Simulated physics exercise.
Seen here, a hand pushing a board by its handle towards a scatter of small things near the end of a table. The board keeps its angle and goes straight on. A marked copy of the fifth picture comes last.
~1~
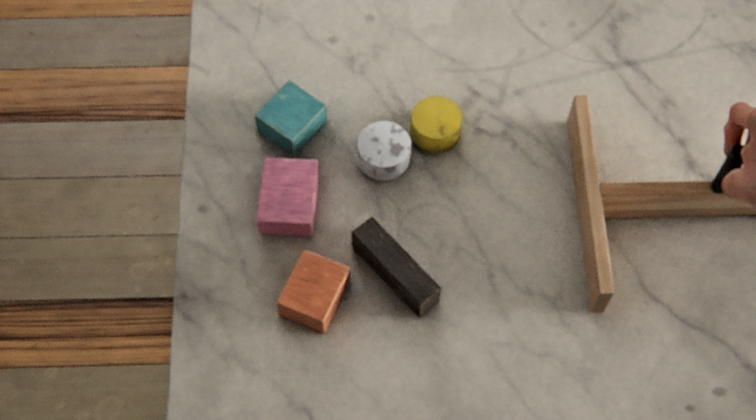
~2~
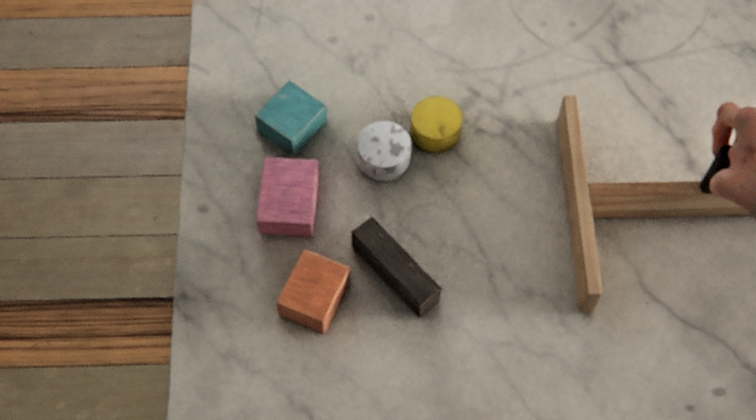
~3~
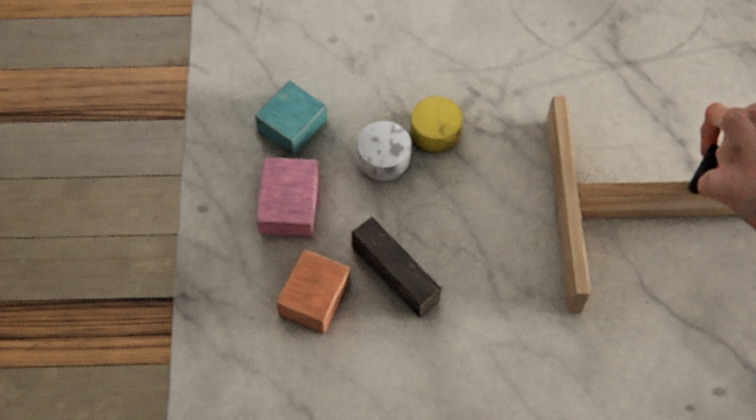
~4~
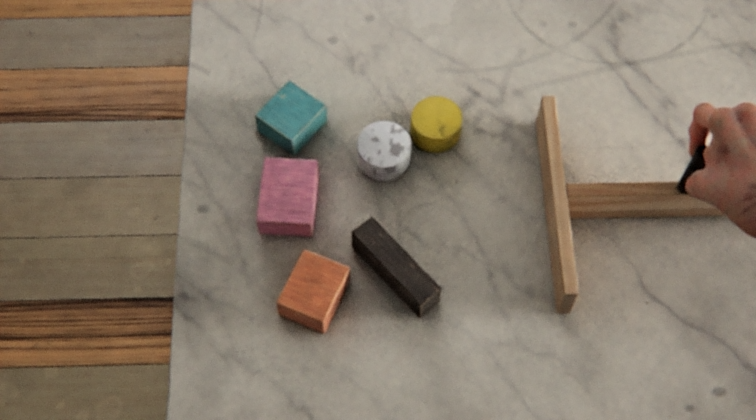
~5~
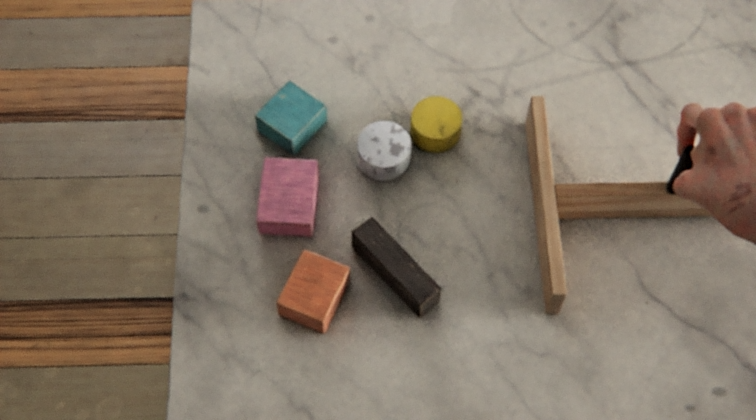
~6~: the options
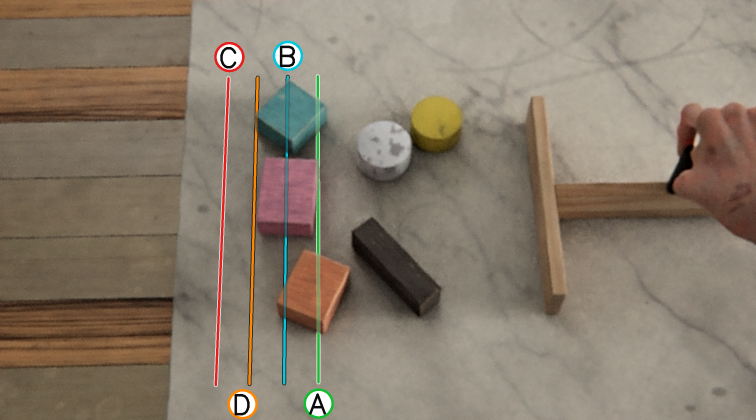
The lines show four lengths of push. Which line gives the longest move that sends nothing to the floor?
D is the last safe line.
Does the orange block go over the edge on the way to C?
Yes.
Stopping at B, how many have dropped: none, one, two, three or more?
In all, none.
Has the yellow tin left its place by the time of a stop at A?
By then, yes.
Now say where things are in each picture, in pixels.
In the first picture, board (594, 189); yellow tin (436, 125); turquoise block (292, 118).
In the second picture, board (582, 190); pink block (288, 197).
In the third picture, board (571, 190); white tin (384, 151).
In the fourth picture, board (559, 190); turquoise block (292, 118).
In the fifth picture, board (548, 190); pink block (288, 197); orange block (314, 291); white tin (384, 151).
On the marked copy, A at (318, 219); B at (286, 219); C at (223, 221); D at (254, 220).
With D. Early on, board (442, 193); yellow tin (403, 124); white tin (368, 157).
Further on, board (336, 195); turquoise block (255, 114); pink block (267, 200).
At the end, board (256, 197); orange block (194, 302); pink block (202, 197); nothing has fallen.
As for the rest, A is safe but short; B is safe but short; C drops the pink block and orange block.
